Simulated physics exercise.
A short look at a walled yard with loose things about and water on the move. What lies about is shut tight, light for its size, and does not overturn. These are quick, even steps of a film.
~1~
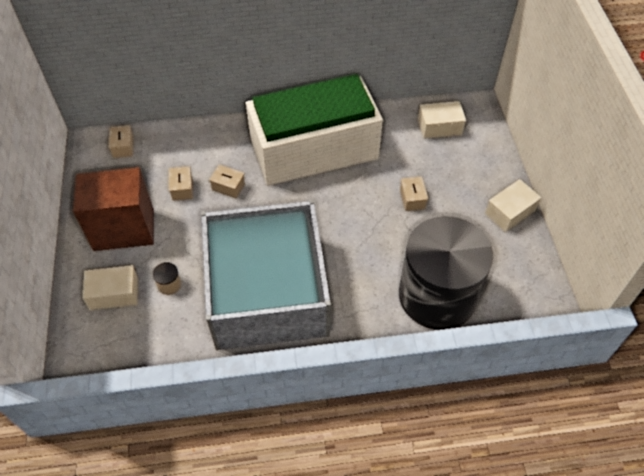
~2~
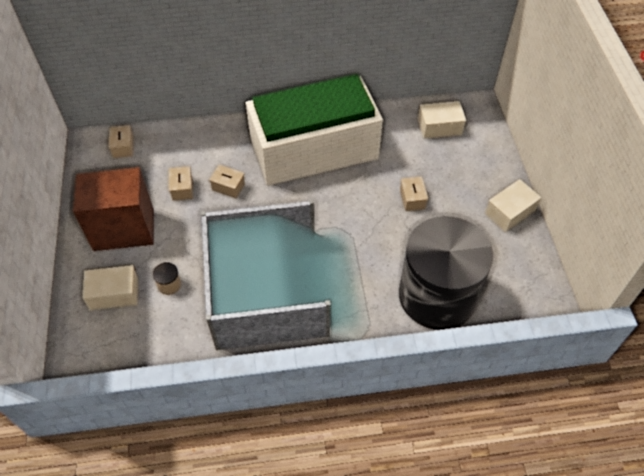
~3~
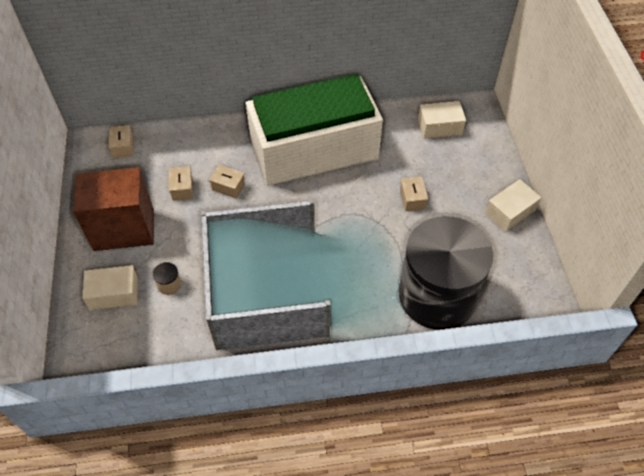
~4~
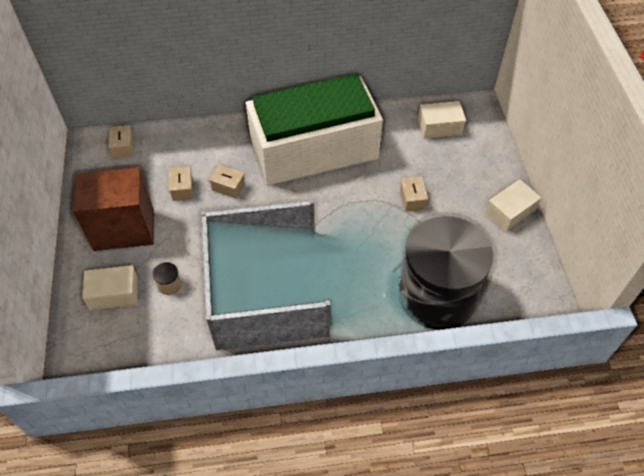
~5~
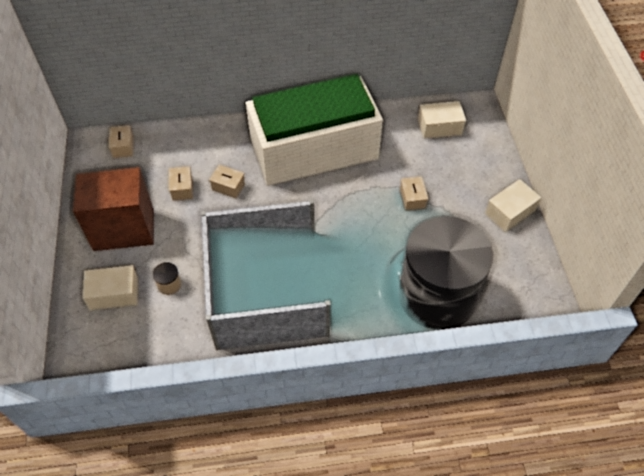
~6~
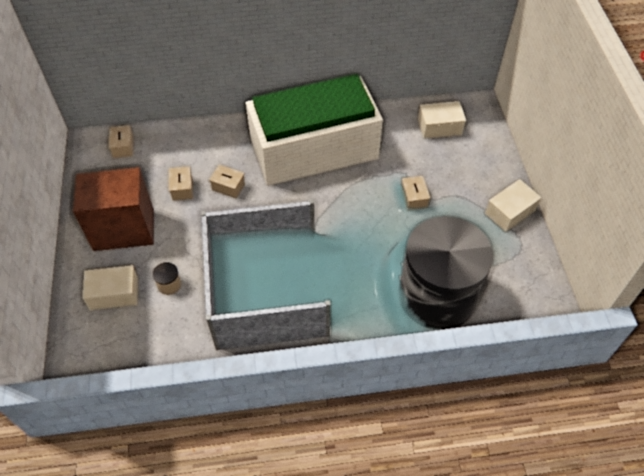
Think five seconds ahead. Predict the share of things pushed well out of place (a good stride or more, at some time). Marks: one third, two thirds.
Share: From one to two thirds.
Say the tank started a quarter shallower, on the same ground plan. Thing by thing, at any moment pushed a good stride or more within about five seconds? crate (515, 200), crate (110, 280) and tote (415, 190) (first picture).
One after the other: Pushed that far, short of that, that far or more.
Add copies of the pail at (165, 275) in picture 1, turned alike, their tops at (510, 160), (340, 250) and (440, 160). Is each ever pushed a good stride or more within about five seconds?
In turn: Yes, yes, pushed that far.
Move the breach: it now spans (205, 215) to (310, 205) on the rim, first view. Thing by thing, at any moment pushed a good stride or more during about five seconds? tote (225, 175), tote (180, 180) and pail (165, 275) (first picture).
As listed: That far or more, moved that far, short of that.
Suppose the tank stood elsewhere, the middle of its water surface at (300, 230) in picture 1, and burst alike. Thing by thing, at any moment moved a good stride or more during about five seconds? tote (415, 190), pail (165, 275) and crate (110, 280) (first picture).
In turn: Yes, never so far, no.
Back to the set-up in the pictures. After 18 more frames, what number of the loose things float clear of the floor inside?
That makes 3.
A moment on, 0 of 8 are well off their spots; 0 afloat.
Next, 3 of 8 are well off their spots; 3 afloat.
Later, 3 of 8 are well off their spots; 3 afloat.
In the end, 3 of 8 are well off their spots, and 3 have been at some point; 3 afloat.
